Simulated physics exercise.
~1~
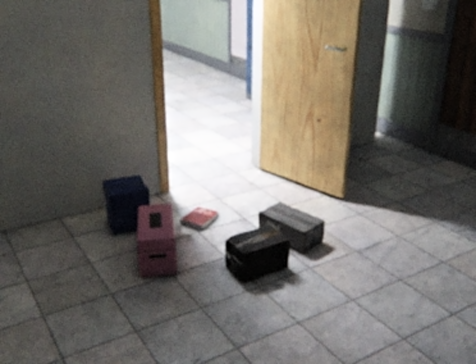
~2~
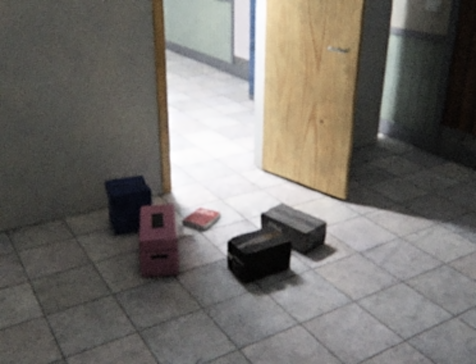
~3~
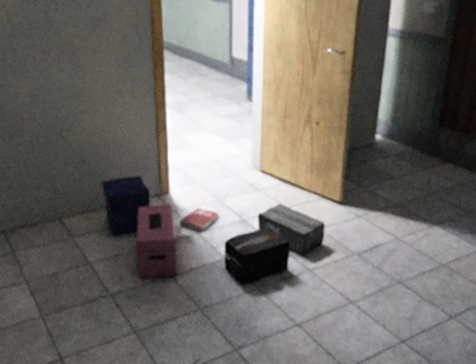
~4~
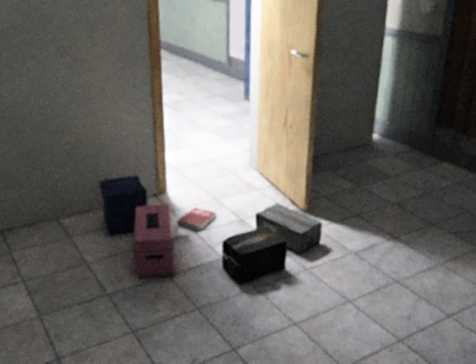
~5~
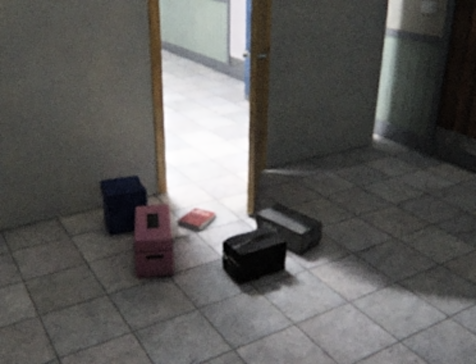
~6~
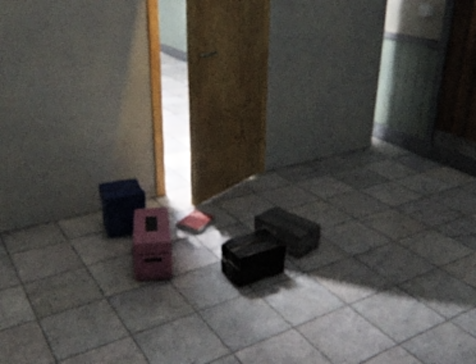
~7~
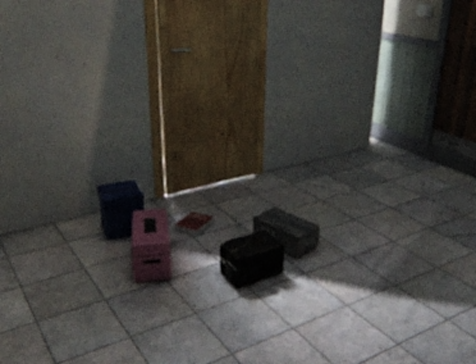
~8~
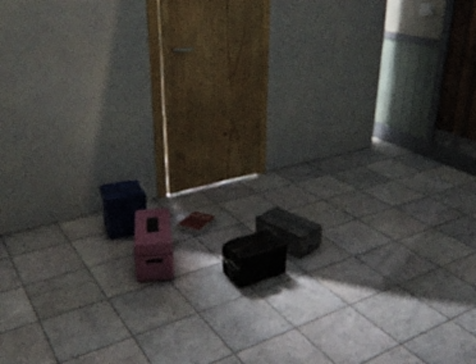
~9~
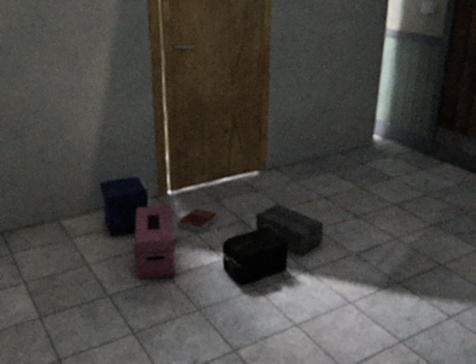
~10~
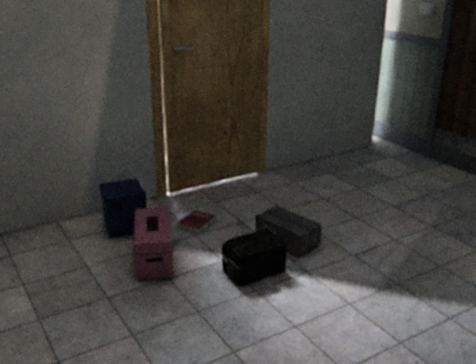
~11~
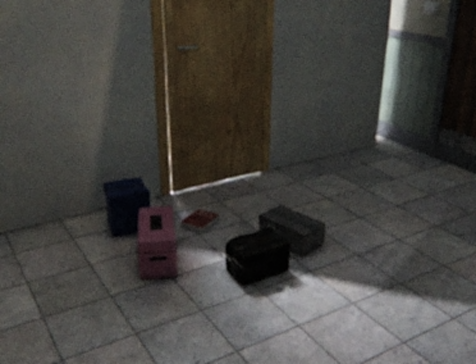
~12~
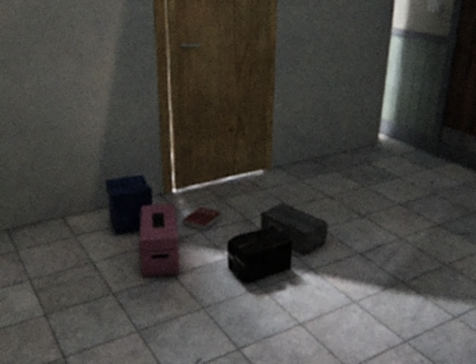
The video shows a wooden door standing open beside a blue box, a pink toolbox, a red book, a black parcel and a dark grey box on a tiled floor. The door swings closed, the room darkens, and the items remain where they were.
